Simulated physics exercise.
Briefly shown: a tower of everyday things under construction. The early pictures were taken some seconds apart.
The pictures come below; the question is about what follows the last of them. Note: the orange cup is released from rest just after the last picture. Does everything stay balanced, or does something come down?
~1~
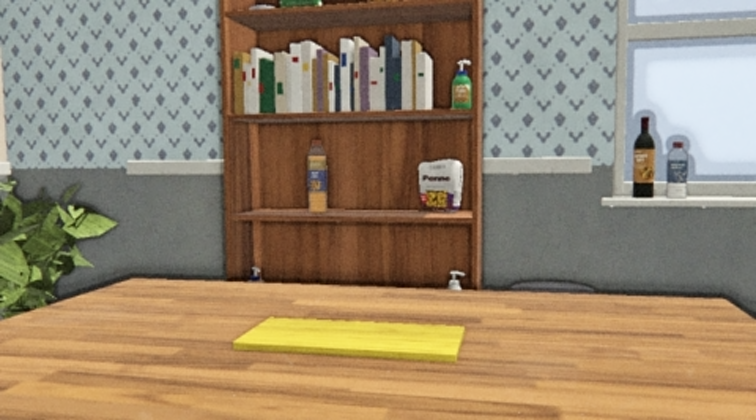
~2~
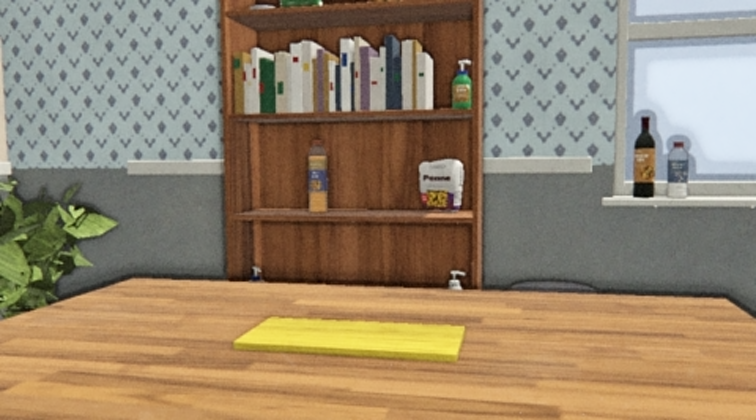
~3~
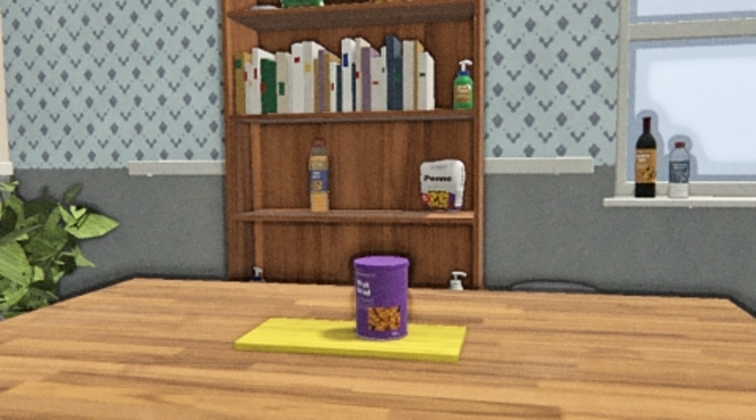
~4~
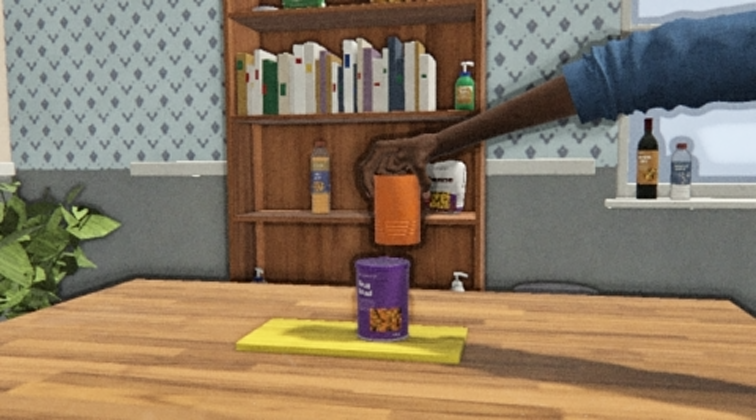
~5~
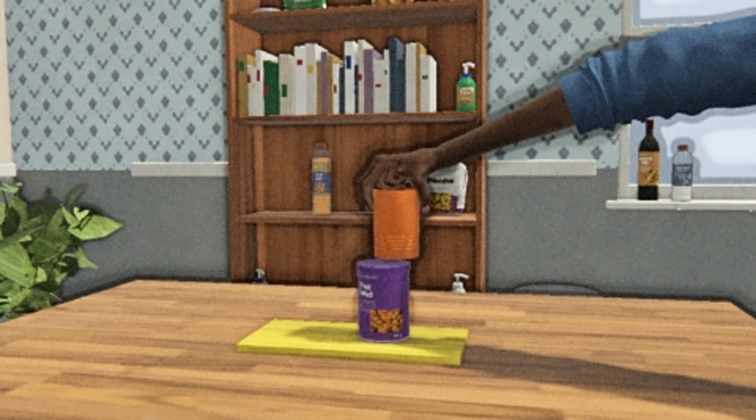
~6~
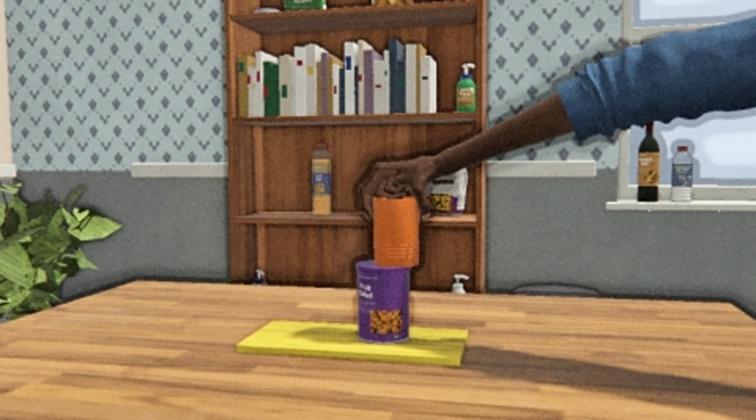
It all stays balanced.
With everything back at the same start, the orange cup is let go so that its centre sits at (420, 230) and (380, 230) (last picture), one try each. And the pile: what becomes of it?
Result of try one: The pile tips over; result of try two: The pile remains stable.
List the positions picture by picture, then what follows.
In the first frame, the last thing is not in view yet; yellow board (353, 337).
In the second frame, the last thing is not in view yet; yellow board (354, 337).
In the third frame, the last thing is not in view yet; yellow board (355, 338).
In the fourth frame, coming down; orange cup (397, 209); yellow board (356, 339).
In the fifth frame, coming down; orange cup (396, 223); yellow board (357, 340).
In the sixth frame, in place under the hand; orange cup (396, 231); yellow board (357, 341).
Then, 0.20 s past the last view, nothing moves.
Then, 0.40 s past the last view, orange cup resting near (396, 231).
Finally, all 3 still in place. Final places as the last picture's camera would see them, orange cup near (396, 231). The pile holds.
